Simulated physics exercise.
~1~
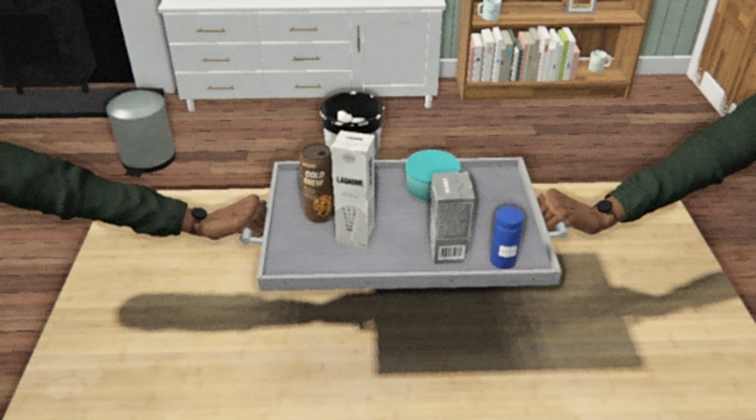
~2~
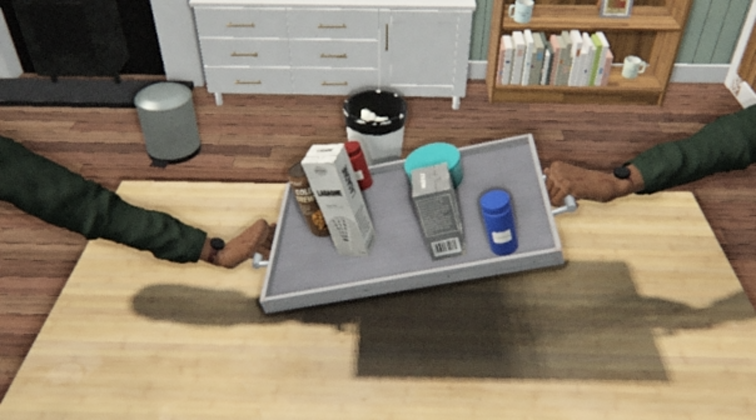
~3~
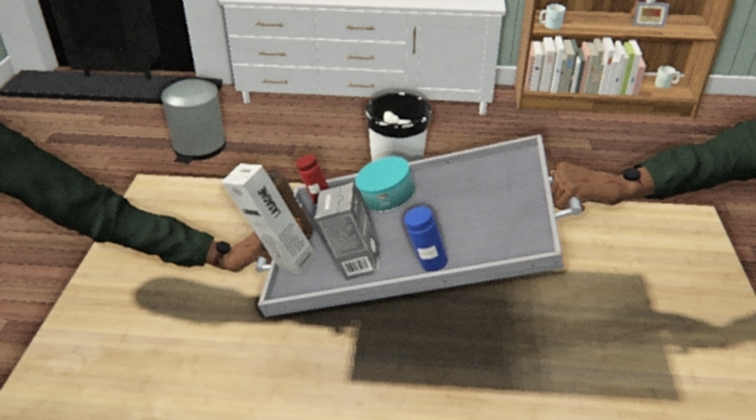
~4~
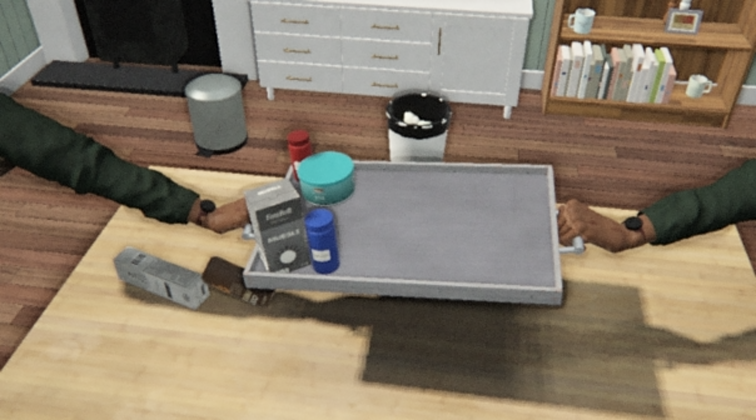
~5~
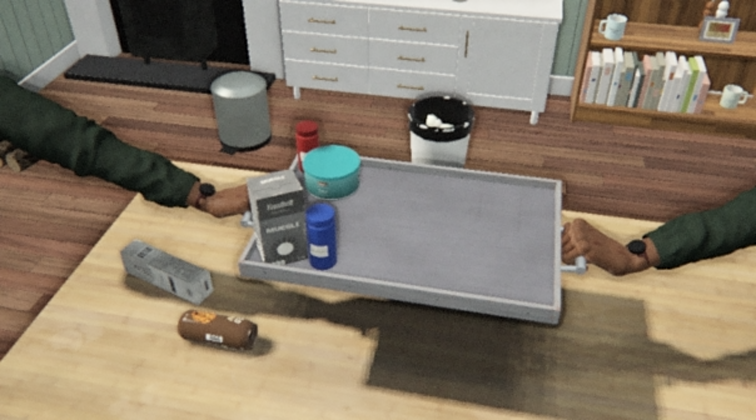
The video shows two hands holding a grey tray of cartons and containers above a wooden table and tilting it left edge down, so the items slide left. The white carton and brown can fall onto the table, and the tray is levelled with four items still aboard.
